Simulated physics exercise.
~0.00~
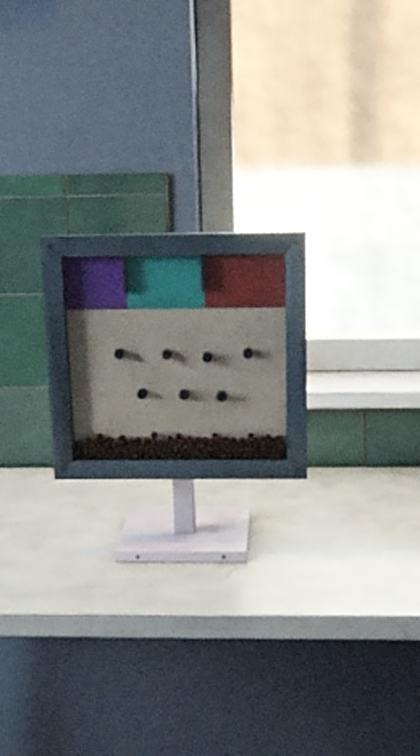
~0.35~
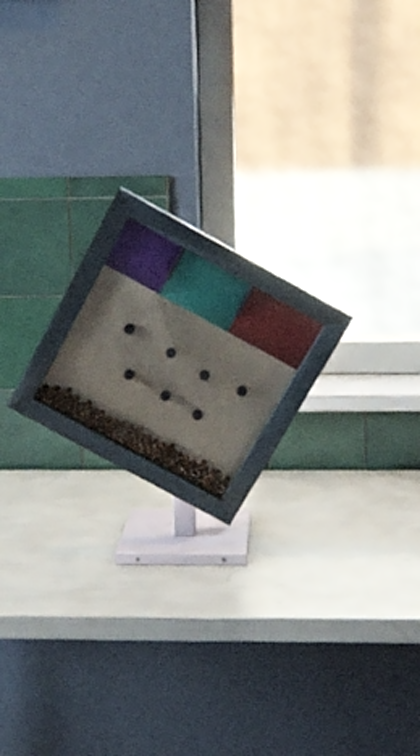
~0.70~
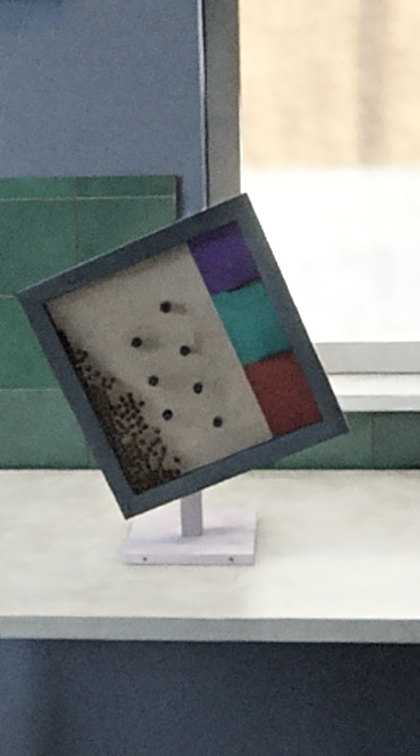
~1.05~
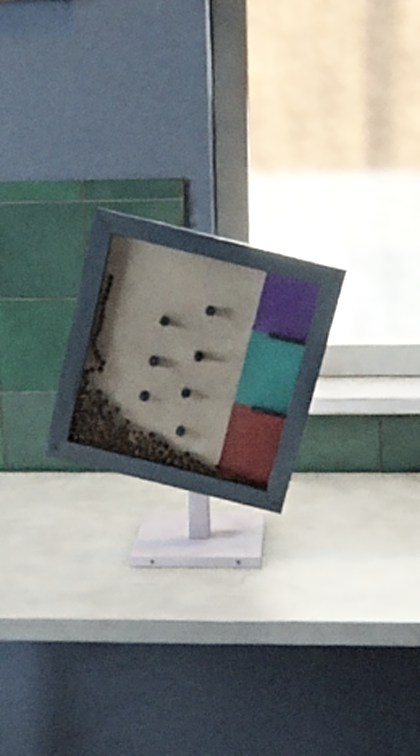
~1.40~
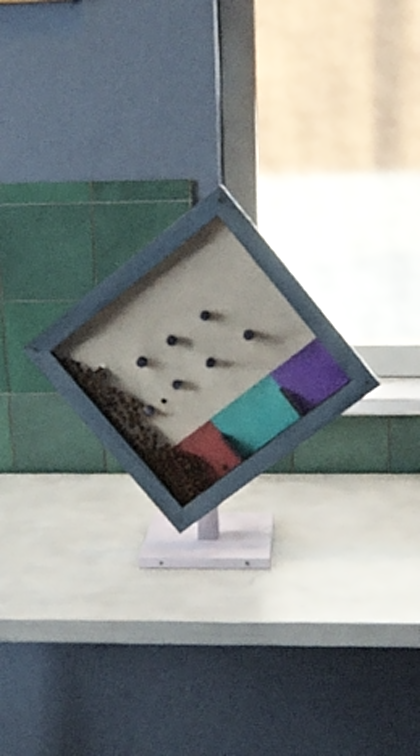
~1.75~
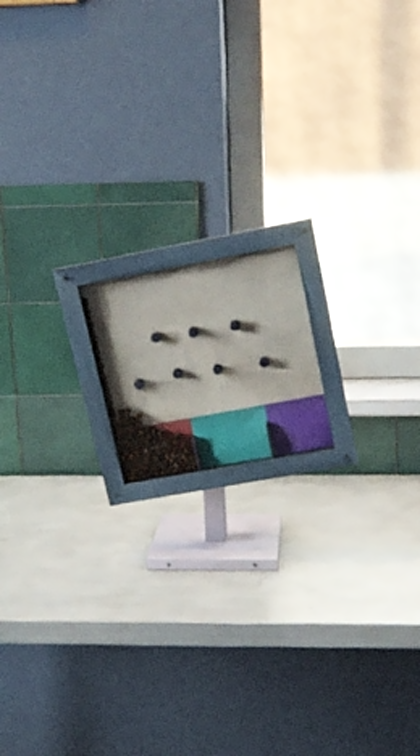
On a pale counter beside a window, a square display case on a stand turned clockwise until it was nearly upside down, its small dark pellets sliding along the left side and ending mostly in the red pocket, with the turquoise and purple ones empty.
